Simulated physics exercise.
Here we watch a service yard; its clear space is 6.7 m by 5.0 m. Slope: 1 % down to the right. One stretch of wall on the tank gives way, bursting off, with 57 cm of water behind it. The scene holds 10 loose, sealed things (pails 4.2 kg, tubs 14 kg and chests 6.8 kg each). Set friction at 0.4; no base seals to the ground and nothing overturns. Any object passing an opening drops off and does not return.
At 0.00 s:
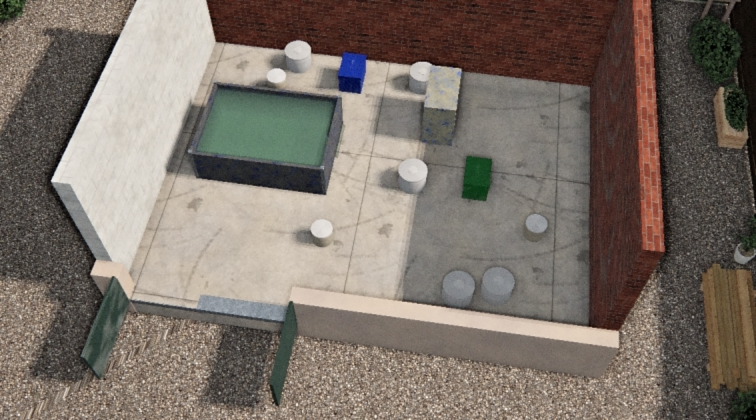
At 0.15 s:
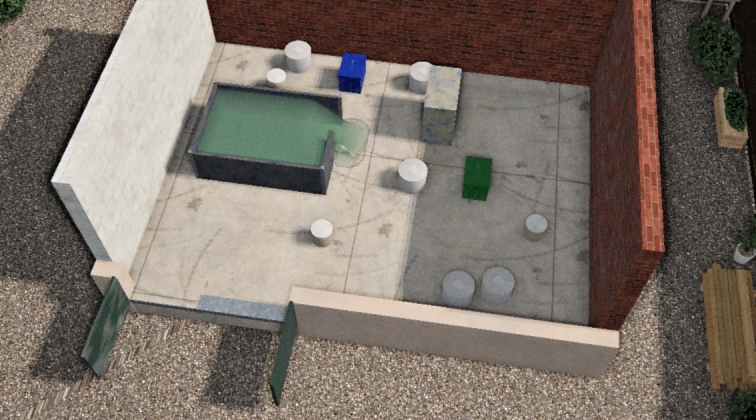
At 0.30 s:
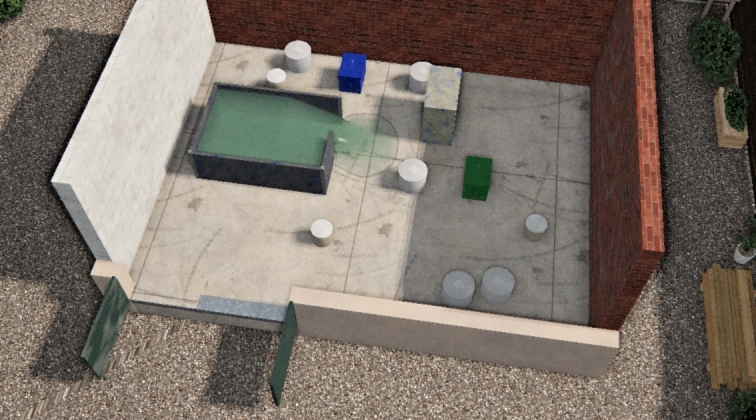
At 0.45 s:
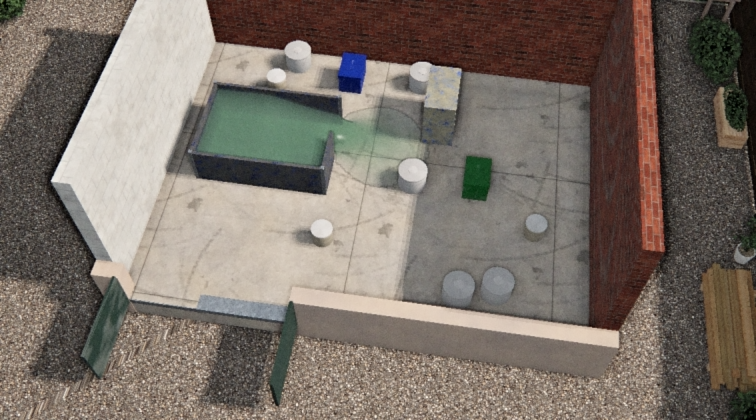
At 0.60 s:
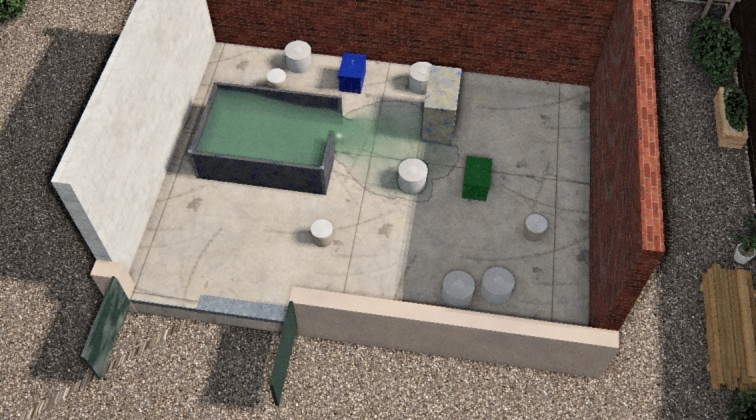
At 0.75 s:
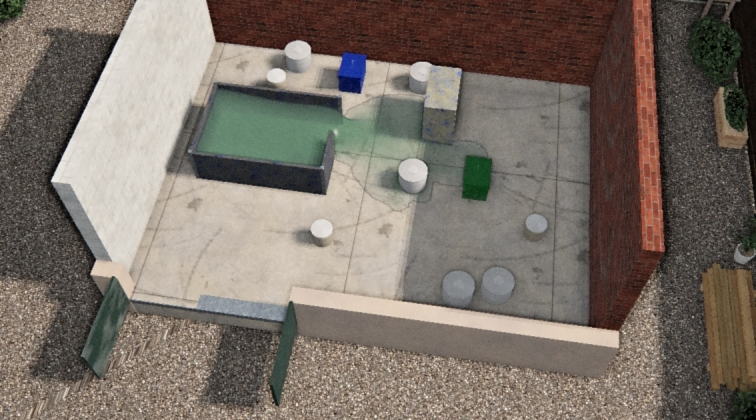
Walled service yard seen from above, with green water pouring through a gap in a tank's right side and spreading thinly rightward among motionless tubs and chests.
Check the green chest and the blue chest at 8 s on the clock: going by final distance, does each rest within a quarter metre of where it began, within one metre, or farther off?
In the end the green chest will go a long way; the blue chest will move a bit.
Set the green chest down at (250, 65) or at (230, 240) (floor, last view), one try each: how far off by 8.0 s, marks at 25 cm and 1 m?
One try each gives this: It remains roughly in place, then it remains roughly in place.
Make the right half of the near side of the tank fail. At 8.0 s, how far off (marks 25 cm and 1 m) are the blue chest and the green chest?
In that case the blue chest does not really move while the green chest does not really move.
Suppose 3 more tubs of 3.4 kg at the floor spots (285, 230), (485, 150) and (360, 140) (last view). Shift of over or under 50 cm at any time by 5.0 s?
Lab note - in order: Below threshold / above threshold / above threshold.
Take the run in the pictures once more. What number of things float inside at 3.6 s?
At that moment it comes to 2.
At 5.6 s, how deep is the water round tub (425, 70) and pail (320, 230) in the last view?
Some 6 cm at the first, some 0 cm at the second.
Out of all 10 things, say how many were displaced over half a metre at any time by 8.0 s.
That comes to 5.
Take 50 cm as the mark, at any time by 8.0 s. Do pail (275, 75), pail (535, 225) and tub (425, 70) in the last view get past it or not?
Within, beyond, beyond.
After 1.6 s the green chest is near (526, 191), 0.8 m from its start, aground; the blue chest is near (352, 65), 0.0 m from its start, aground; 0 of 10 are out; 0 afloat.
After 3.6 s the green chest is near (569, 300), 2.5 m from its start, afloat; the blue chest is near (322, 86), 0.7 m from its start, aground; 0 of 10 are out; 2 afloat.
After 5.6 s the green chest is near (509, 303), 2.3 m from its start, afloat; the blue chest is near (308, 89), 0.9 m from its start, afloat; 0 of 10 are out; 2 afloat.
After 8.0 s the green chest is near (456, 295), 2.2 m from its start, afloat; the blue chest is near (349, 94), 0.7 m from its start, afloat; 0 of 10 are out; 2 afloat.
